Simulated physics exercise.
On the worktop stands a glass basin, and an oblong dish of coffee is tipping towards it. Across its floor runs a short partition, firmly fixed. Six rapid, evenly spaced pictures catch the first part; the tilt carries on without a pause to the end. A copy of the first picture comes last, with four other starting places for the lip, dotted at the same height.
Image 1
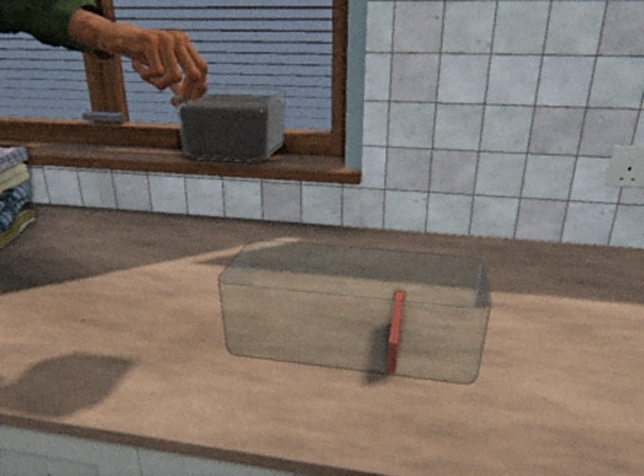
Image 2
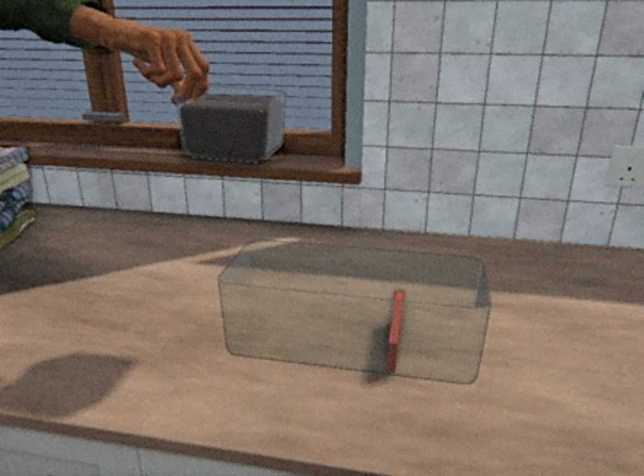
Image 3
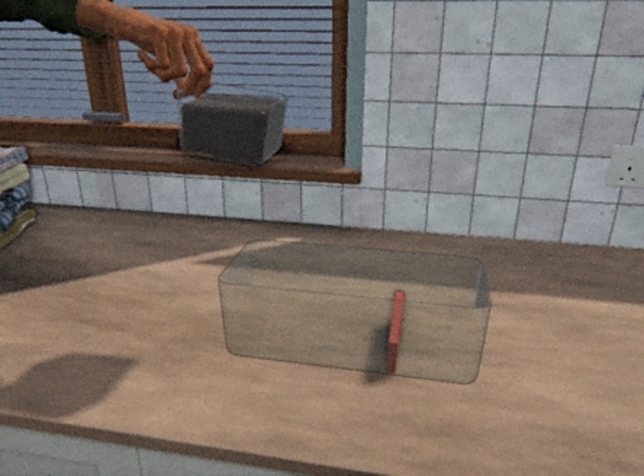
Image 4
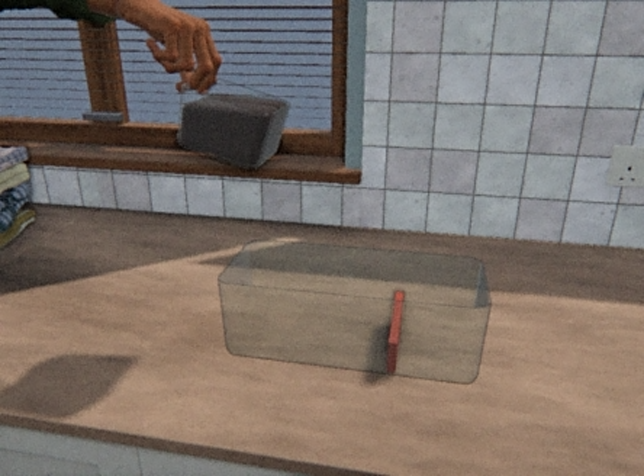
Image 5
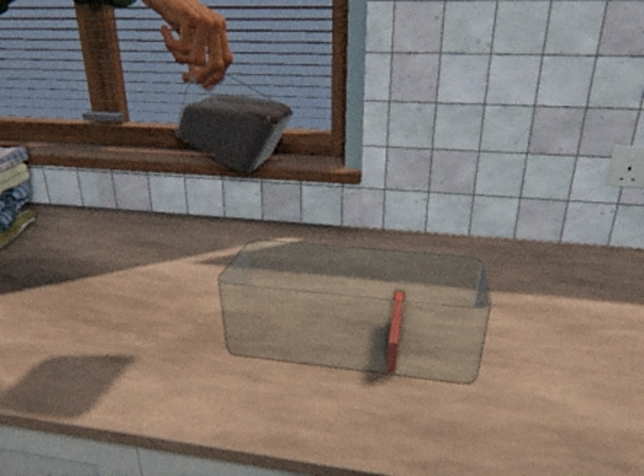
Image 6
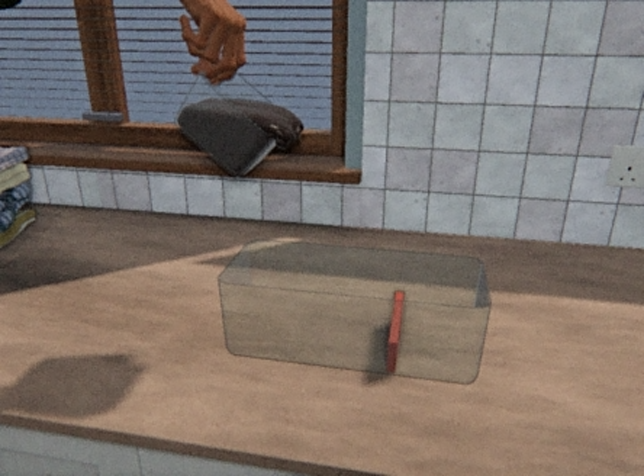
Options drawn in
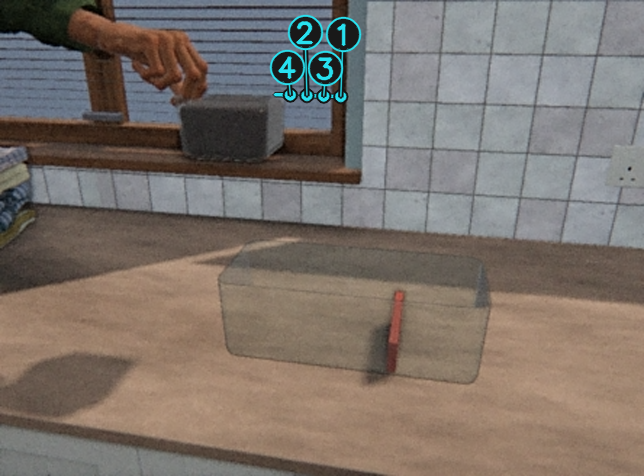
A hand in a dark green sleeve holds an oblong dark grey dish by thin cords before a slatted window, seen from slightly above a sunlit brown worktop. Below stands a clear glass basin with a short red partition, with folded cloths at left and pale tiles behind. The hand moves right as the dish tilts steadily rightward, dark coffee just crossing its lip, while the camera stays still.
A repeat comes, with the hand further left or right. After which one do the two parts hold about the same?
I would pick dot 1.
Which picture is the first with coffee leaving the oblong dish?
In picture 5.
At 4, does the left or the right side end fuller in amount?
The left side.
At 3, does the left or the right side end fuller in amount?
The left side.
On the marked copy, 1 at (340, 96); 2 at (306, 95); 3 at (323, 96); 4 at (290, 95).
With 1, about 49 % ends left of the wall and 48 % right of it; 3 % is lost outside.
With 2, about 92 % ends left of the wall and 4 % right of it; 3 % is lost outside.
With 3, about 80 % ends left of the wall and 15 % right of it; 5 % is lost outside.
With 4, about 89 % ends left of the wall and 7 % right of it; 3 % is lost outside.
